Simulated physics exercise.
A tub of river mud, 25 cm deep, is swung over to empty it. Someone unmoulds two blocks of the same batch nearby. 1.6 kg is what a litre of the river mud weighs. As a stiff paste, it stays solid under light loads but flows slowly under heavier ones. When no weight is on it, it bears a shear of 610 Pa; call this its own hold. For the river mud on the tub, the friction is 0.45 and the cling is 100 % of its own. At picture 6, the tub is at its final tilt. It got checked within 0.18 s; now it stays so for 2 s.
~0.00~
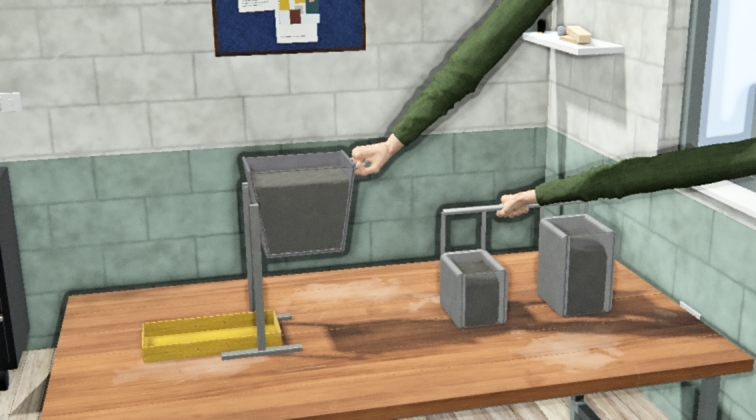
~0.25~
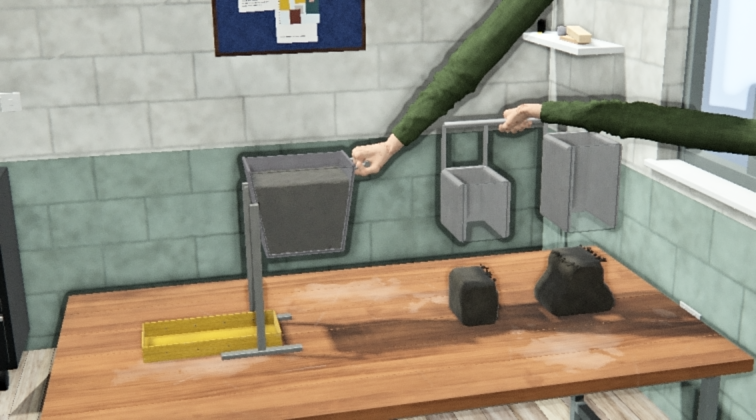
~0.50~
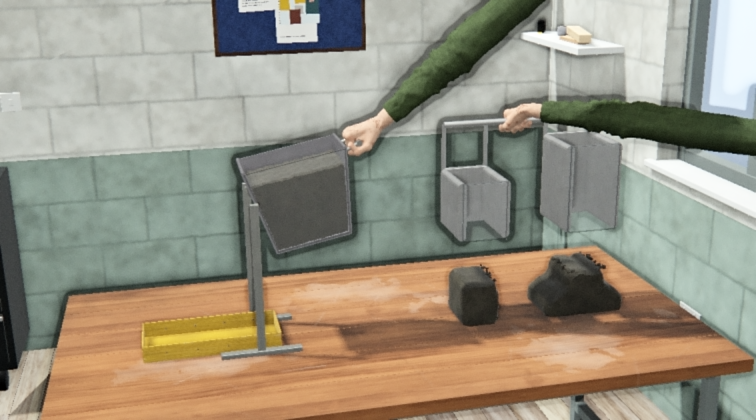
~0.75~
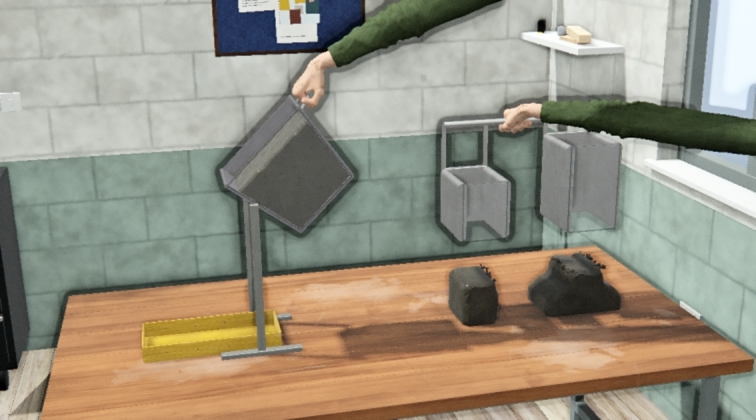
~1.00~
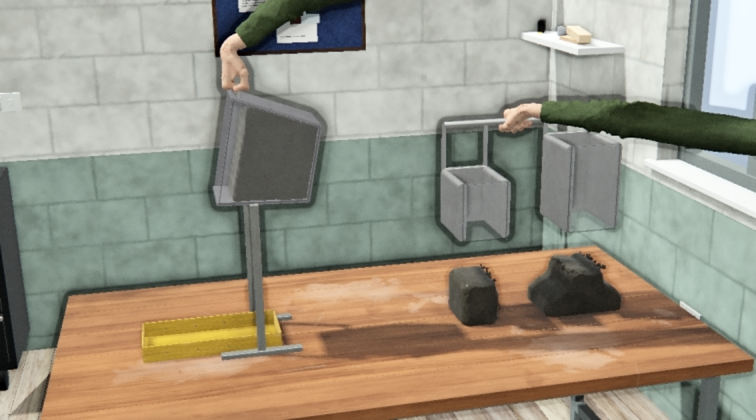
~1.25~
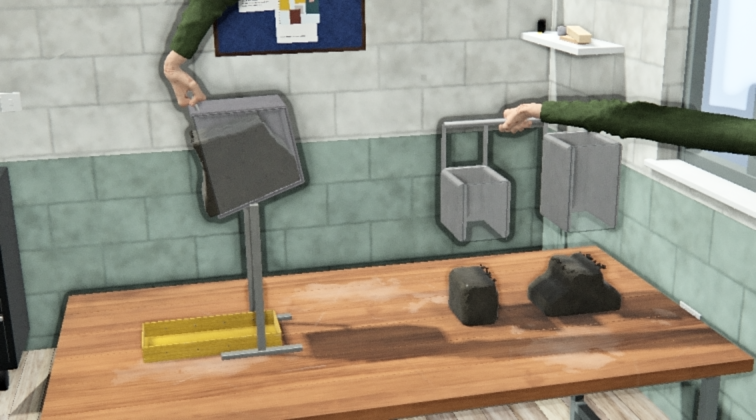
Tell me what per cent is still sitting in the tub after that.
Roughly 0 % is still there.
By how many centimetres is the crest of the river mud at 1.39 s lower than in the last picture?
Around 9 cm below its level in the last picture.
After 1.39 s, the tub is at 101 degrees and holds 57 %.
After 1.56 s, the tub is at 101 degrees and holds 29 %.
After 1.73 s, the tub is at 101 degrees and holds 19 %.
After 1.90 s, the tub is at 101 degrees and holds 8 %.
After 3.25 s, the tub is at 101 degrees and holds 0 %.
